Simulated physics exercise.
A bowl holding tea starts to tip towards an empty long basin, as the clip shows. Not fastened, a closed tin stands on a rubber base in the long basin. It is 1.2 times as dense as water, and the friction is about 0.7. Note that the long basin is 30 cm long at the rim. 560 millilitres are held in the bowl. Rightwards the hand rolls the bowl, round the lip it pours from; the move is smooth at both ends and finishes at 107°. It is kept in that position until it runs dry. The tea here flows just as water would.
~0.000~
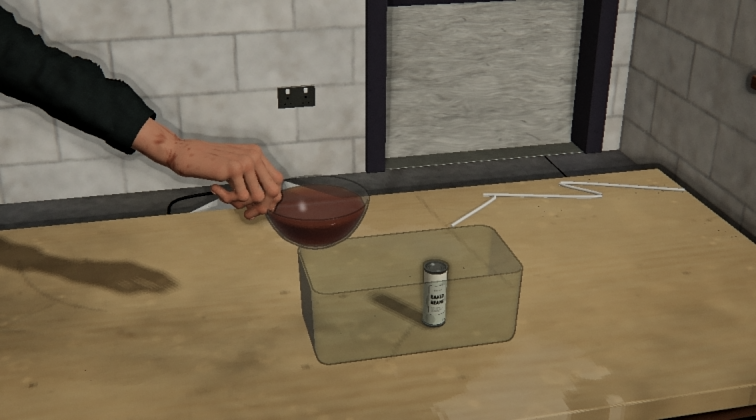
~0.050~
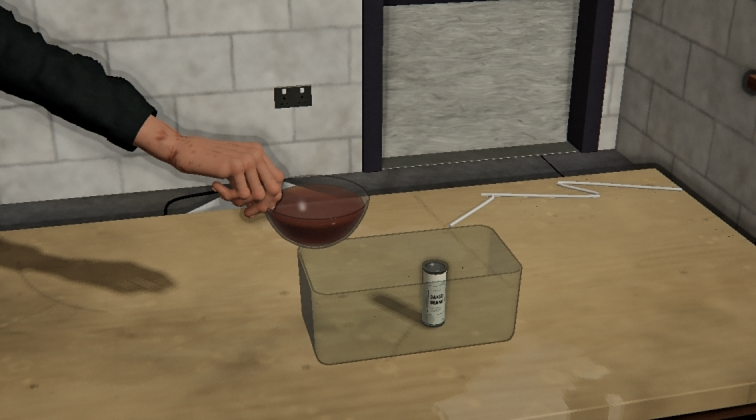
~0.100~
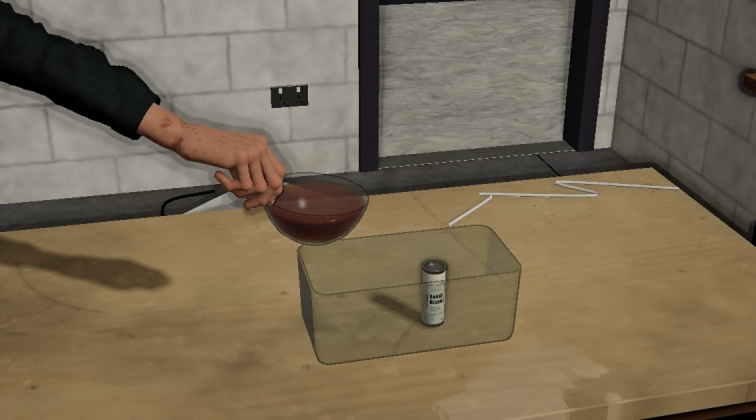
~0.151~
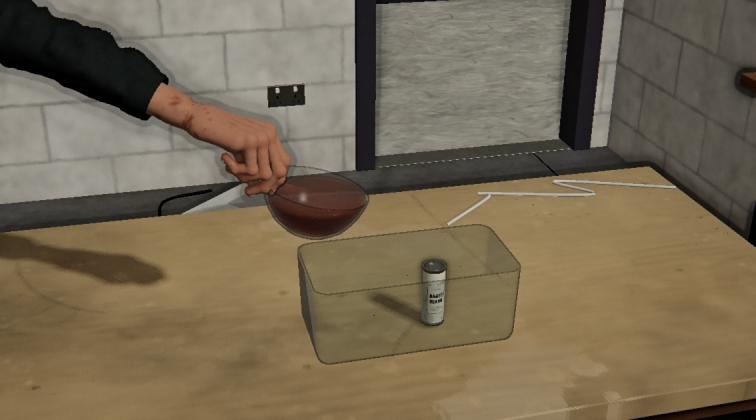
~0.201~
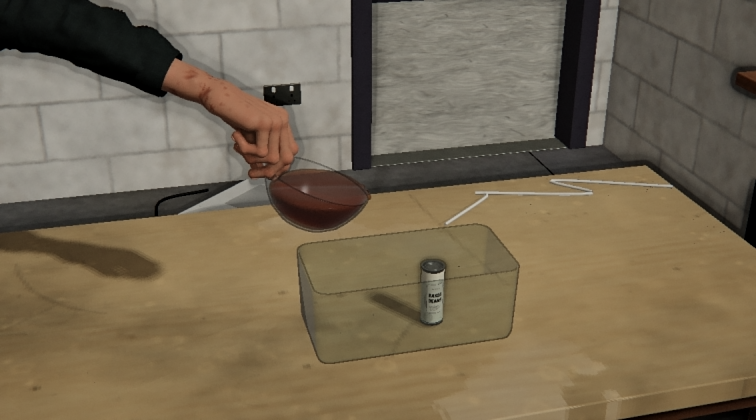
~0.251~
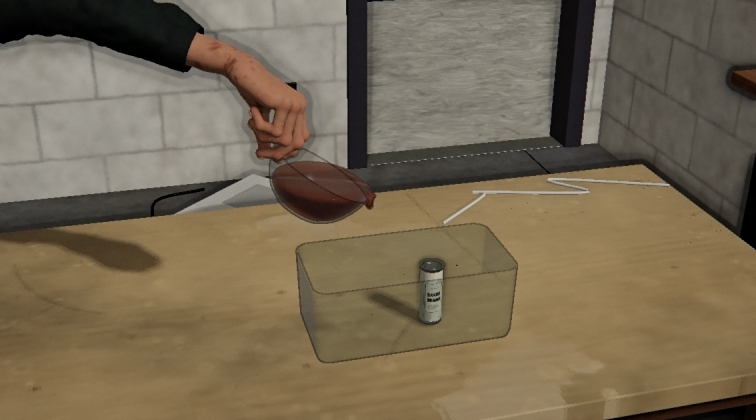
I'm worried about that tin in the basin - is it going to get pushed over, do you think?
No, it should stay put on its base.
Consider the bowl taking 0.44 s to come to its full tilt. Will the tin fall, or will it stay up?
With that tilt, the tin stays on its base.
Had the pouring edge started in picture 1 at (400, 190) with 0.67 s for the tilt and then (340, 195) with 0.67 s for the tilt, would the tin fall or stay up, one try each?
The tin stays vertical the first time and overturns the second time.
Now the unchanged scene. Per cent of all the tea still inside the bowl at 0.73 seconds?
Around 0 in a hundred.
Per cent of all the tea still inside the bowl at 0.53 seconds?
I'd put it near 12 percent.
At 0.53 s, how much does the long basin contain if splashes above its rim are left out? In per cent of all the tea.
At that time the basin holds about 28 per cent of the liquid.
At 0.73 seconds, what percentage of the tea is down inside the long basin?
Near 98 per cent of the total.
After 0.53 s the tilt is 95° and 12 per cent is still to pour; the tin stands where it began.
After 0.73 s the tilt is 107° and 0 per cent is still to pour; the tin stands where it began.
After 0.94 s the tilt is 107° and 0 per cent is still to pour; the tin stands where it began.
After 1.17 s the tilt is 107° and 0 per cent is still to pour; the tin stands where it began.
In the end the tin stands where it began.
